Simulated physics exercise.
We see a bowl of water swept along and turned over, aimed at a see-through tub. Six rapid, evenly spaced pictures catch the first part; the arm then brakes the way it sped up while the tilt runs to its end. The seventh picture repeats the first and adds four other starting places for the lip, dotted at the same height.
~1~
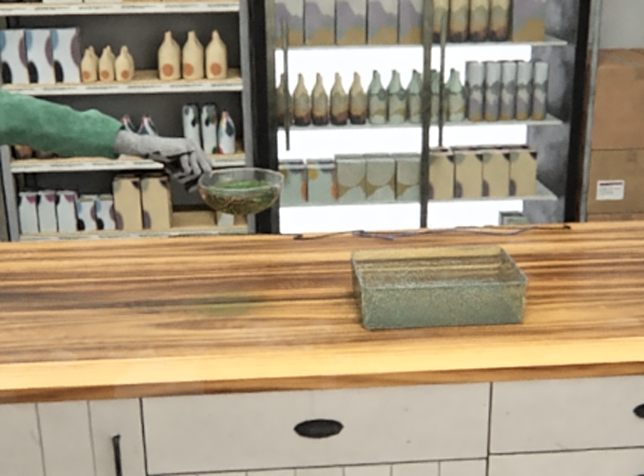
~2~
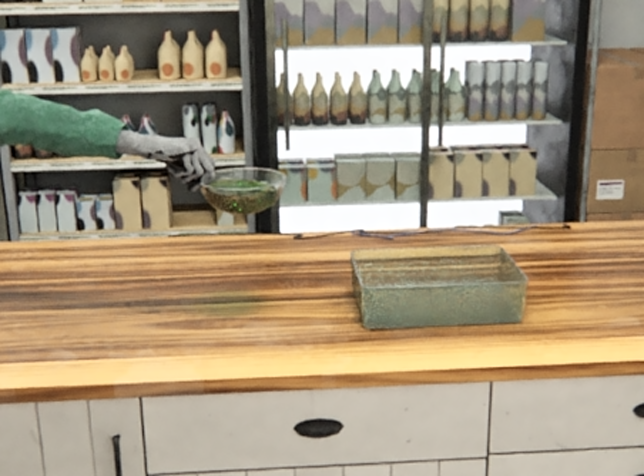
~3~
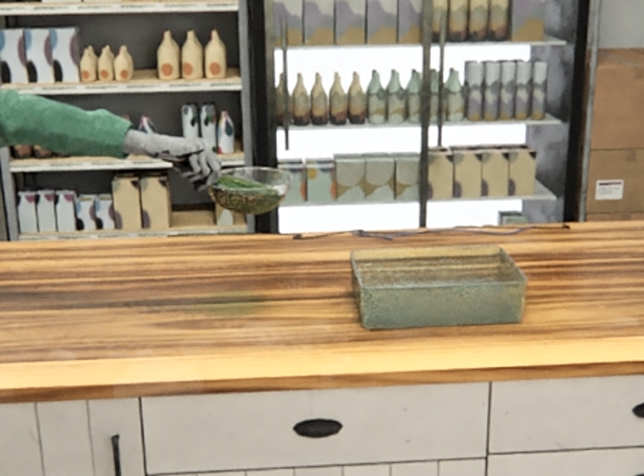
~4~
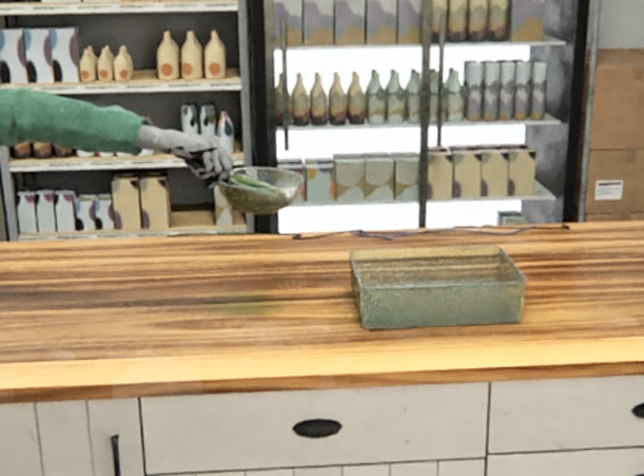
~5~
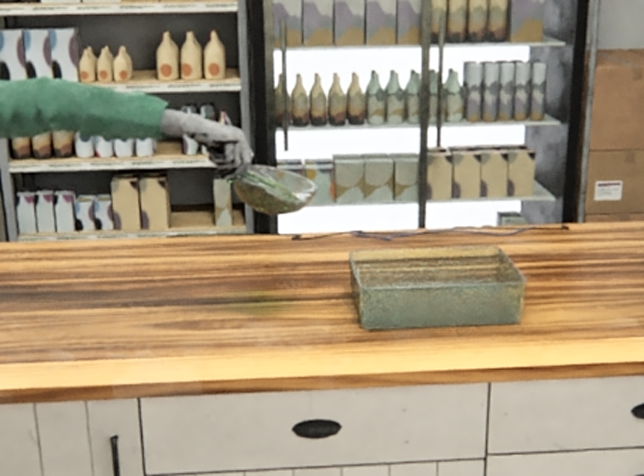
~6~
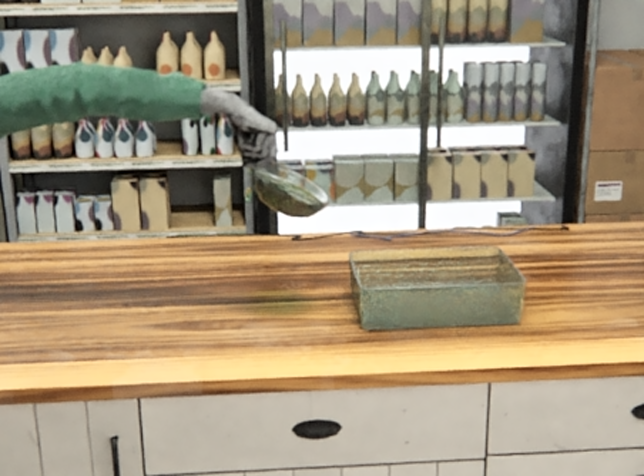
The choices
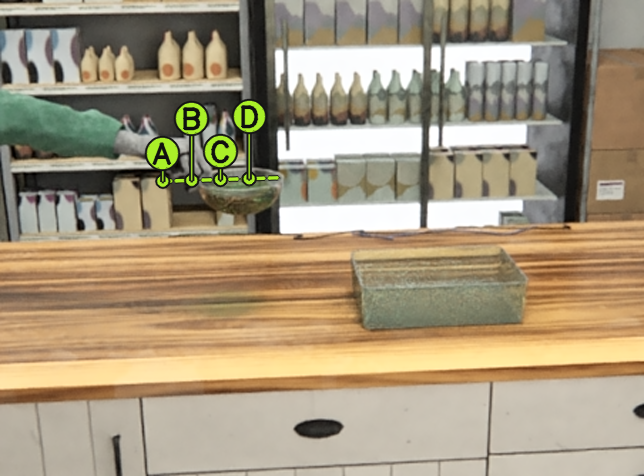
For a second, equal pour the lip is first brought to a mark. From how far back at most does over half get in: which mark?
The answer is dot D.
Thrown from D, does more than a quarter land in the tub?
Yes, it does.
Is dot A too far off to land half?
Yes.
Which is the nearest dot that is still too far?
The answer is C.
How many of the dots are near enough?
One of the four.
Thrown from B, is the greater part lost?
Yes.
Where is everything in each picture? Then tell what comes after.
The first frame shows upright, lip at (282, 177); tub from (362, 327) to (523, 321); nothing has left yet.
The second frame shows upright, lip at (284, 177); nothing has left yet.
The third frame shows upright, lip at (291, 177); nothing has left yet.
The fourth frame shows tipped about 3°, lip at (302, 178); water is over the rim, down to (223, 177).
The fifth frame shows tipped about 13°, lip at (316, 186); water is over the rim, down to (231, 180).
The sixth frame shows tipped about 30°, lip at (329, 199); water is over the rim, down to (247, 199).
In lime, A at (162, 181); B at (191, 180); C at (220, 179); D at (249, 178).
Choosing A, about 0 % lands in the tub, 100 % falls short.
Choosing B, about 0 % lands in the tub, 98 % falls short.
Choosing C, about 16 % lands in the tub, 80 % falls short and 4 % goes beside or beyond.
Choosing D, about 66 % lands in the tub, 23 % falls short and 11 % goes beside or beyond.
